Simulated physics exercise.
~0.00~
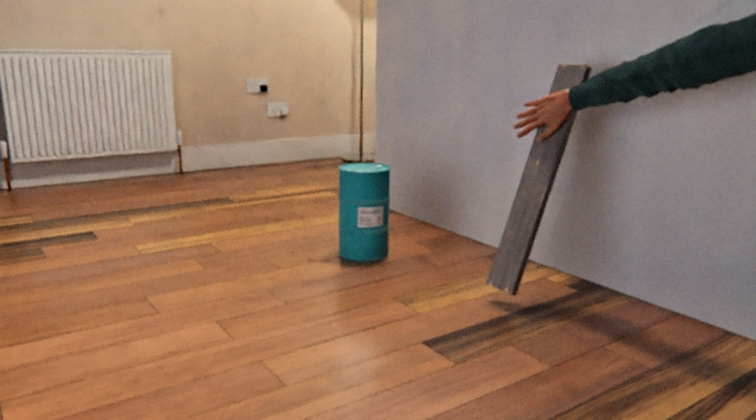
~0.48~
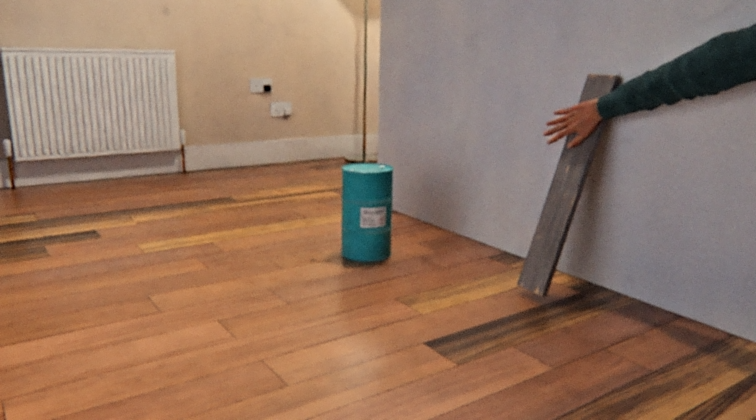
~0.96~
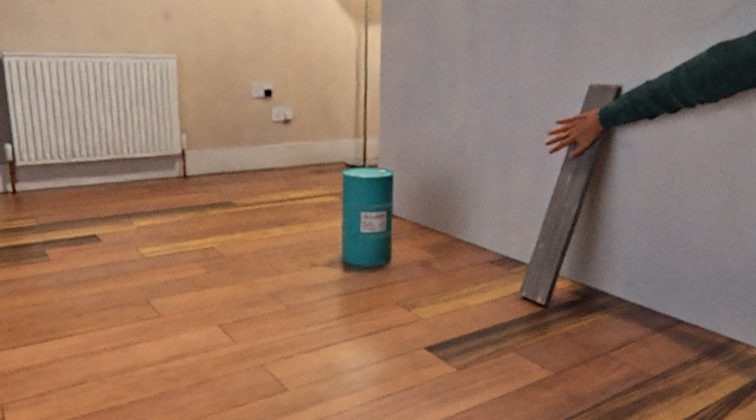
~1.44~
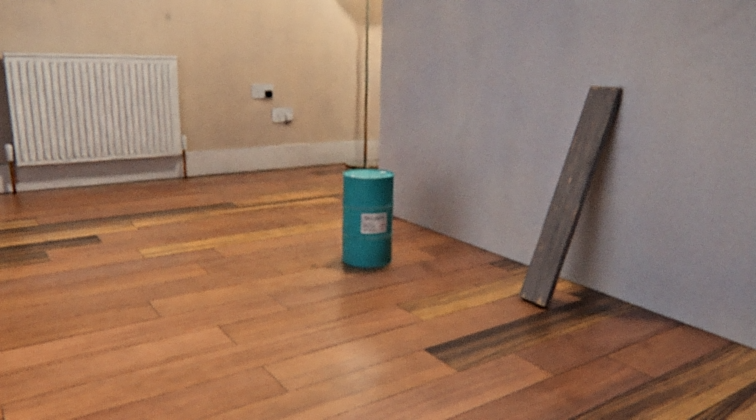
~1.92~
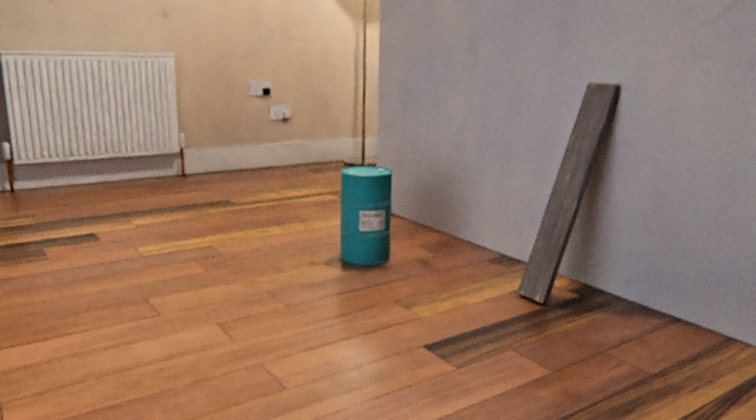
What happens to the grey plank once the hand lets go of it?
The grey plank stays where it was set, still leaning by the wall after the hand has gone.
